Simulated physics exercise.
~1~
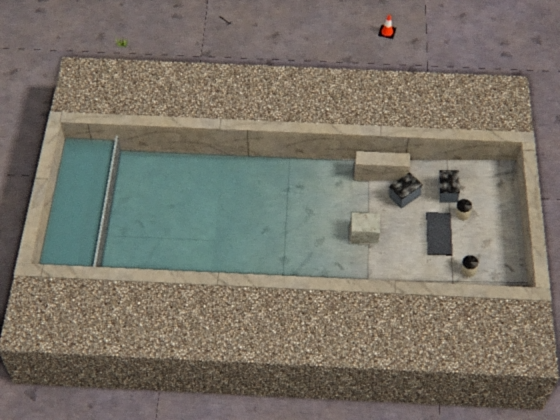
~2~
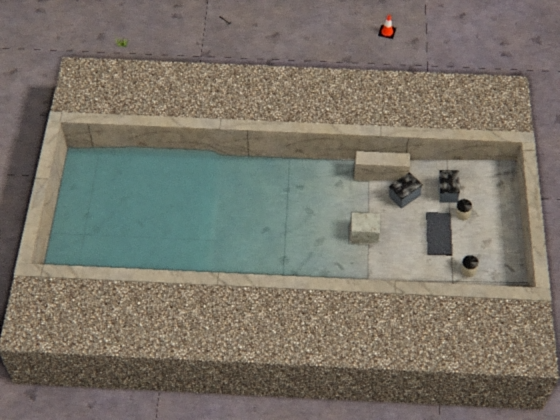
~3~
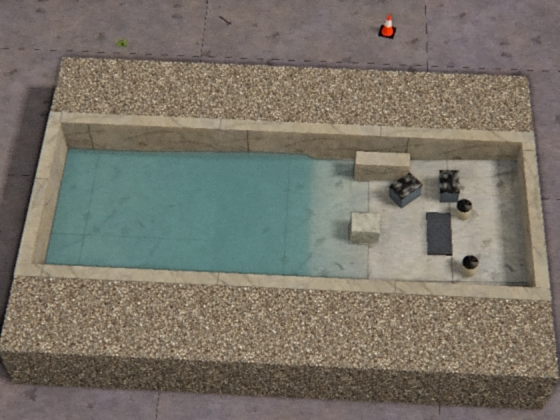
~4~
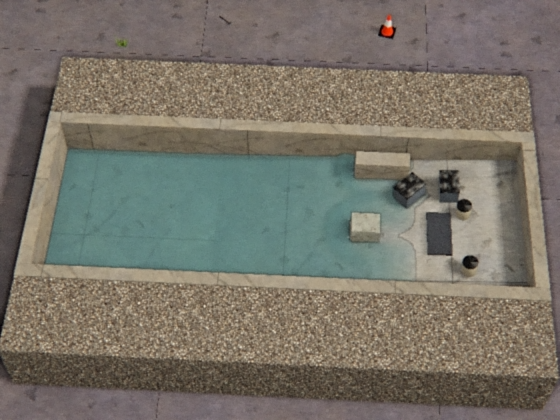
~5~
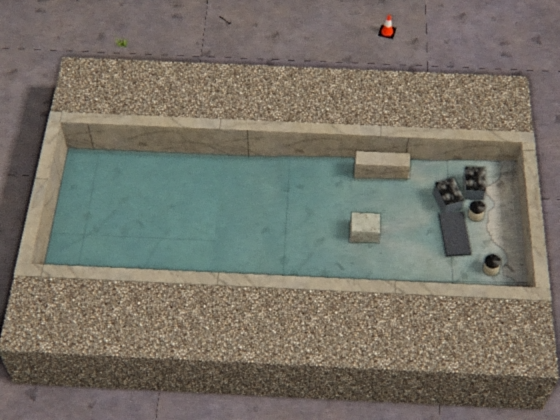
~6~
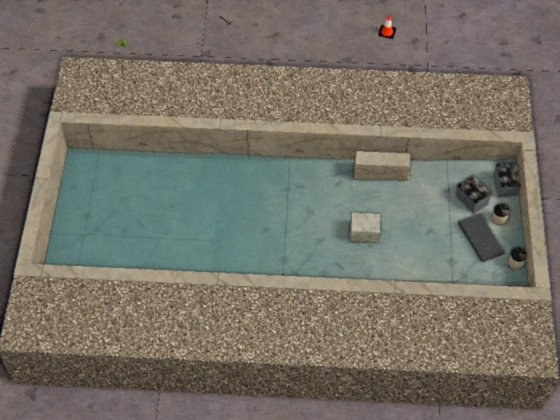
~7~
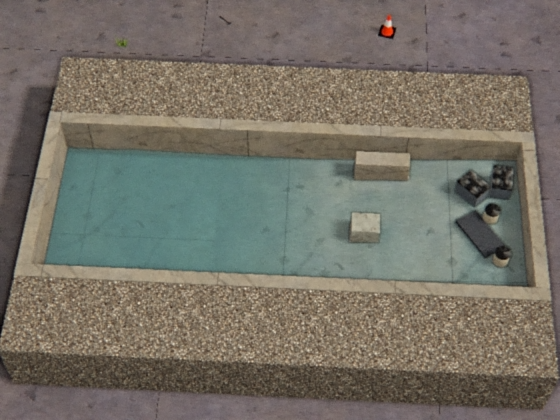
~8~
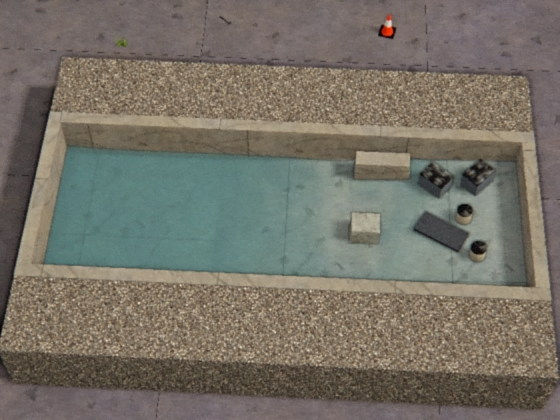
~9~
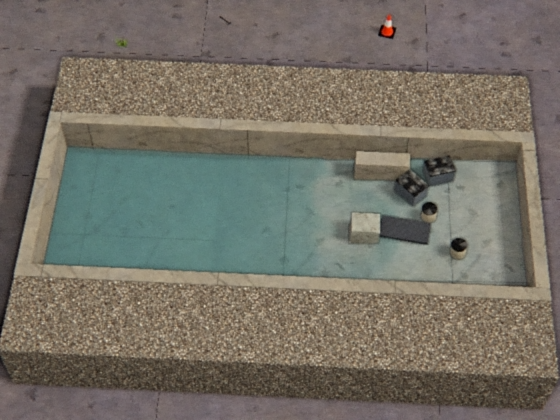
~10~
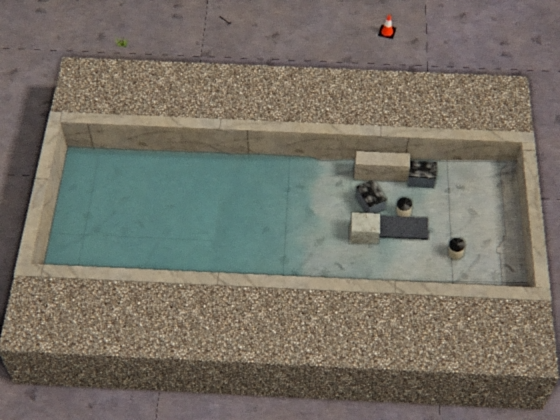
In the video, water held behind a barrier at the left of a stone basin is released and spreads right, pushing dark crates, a dark slab and small pails toward the right end, then draws back, carrying most left, with the slab resting beside a pale block.
